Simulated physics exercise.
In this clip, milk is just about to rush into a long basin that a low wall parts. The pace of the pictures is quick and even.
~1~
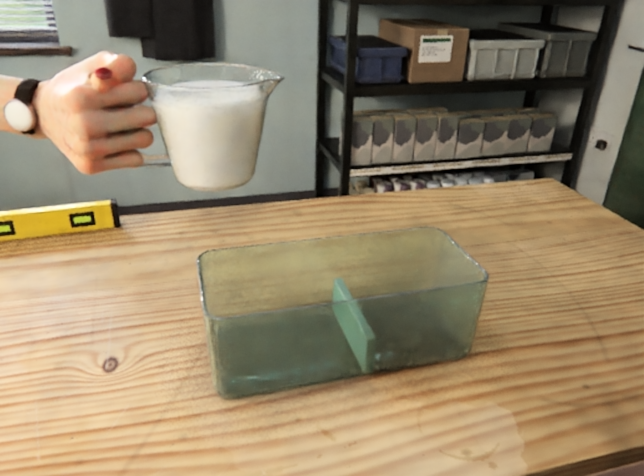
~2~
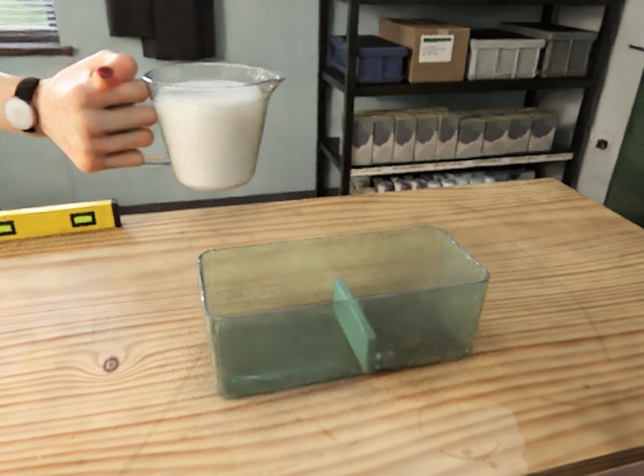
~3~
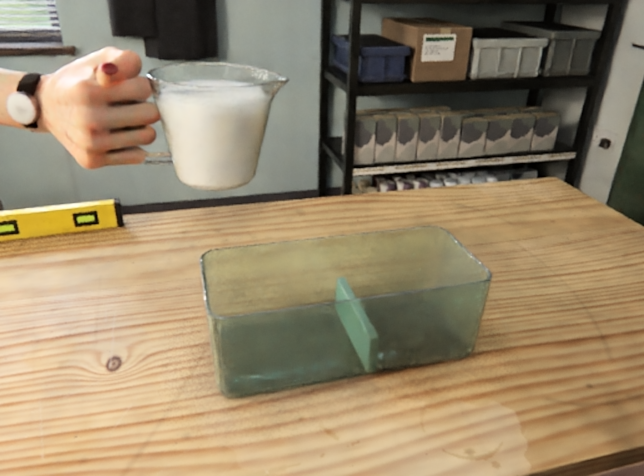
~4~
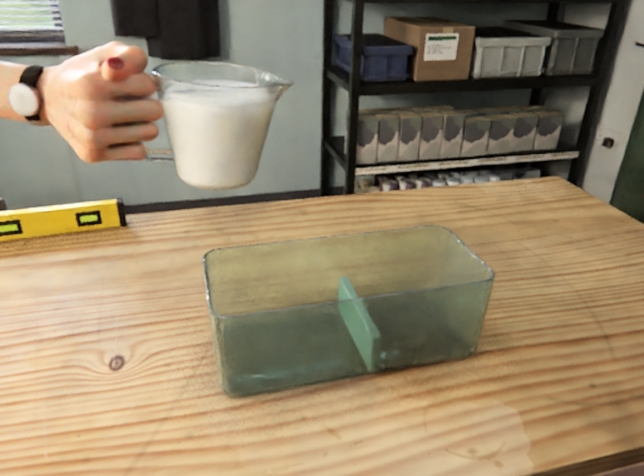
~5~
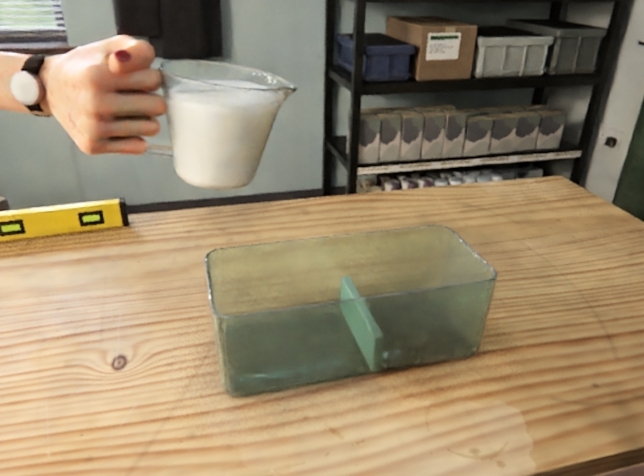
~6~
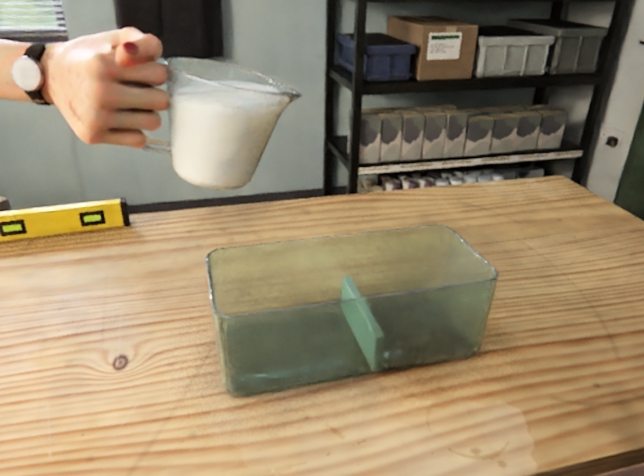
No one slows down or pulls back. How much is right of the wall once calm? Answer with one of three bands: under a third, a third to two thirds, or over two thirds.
Under a third.
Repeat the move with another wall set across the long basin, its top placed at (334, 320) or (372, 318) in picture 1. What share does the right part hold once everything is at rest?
Record: Case 1 near 65 %, case 2 near 10 %.
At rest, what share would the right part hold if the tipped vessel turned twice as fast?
About 10 %.
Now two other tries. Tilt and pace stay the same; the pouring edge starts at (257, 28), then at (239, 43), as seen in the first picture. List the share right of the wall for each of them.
Near 5 per cent for the first start, near 5 per cent for the second.
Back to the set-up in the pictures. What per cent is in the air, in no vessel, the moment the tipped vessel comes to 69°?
It's close to 25 per cent.
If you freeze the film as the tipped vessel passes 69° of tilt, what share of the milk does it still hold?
Around 65 percent remains.
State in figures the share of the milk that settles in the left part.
75 %.
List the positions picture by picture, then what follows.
It leans 0°; its right rim is at (284, 75); the milk meets the walls at (152, 93) and (265, 89); the long basin's rim runs from (201, 284) to (463, 252); the wall's top is at (353, 306), in the first picture.
It leans 1°; its right rim is at (285, 76); the milk meets the walls at (153, 92) and (266, 89), in the second picture.
It leans 2°; its right rim is at (288, 78); the milk meets the walls at (157, 91) and (269, 90), in the third picture.
It leans 5°; its right rim is at (293, 81); the milk meets the walls at (161, 91) and (274, 90), in the fourth picture.
It leans 9°; its right rim is at (298, 86); the milk meets the walls at (166, 91) and (280, 91), in the fifth picture.
It leans 14°; its right rim is at (301, 93); the milk meets the walls at (170, 93) and (286, 92), in the sixth picture.
A moment on, the tilt is 69° and 65 per cent is still to pour, 5 is left of the wall and 2 right of it.
Next, the tilt is 98° and 13 per cent is still to pour, 46 is left of the wall and 20 right of it.
Then the tilt is 100° and 0 per cent is still to pour, 74 is left of the wall and 21 right of it.
Later the tilt is 100° and 0 per cent is still to pour, 76 is left of the wall and 21 right of it.
Finally, 76 per cent lies left of the wall, 21 right of it and 3 outside.
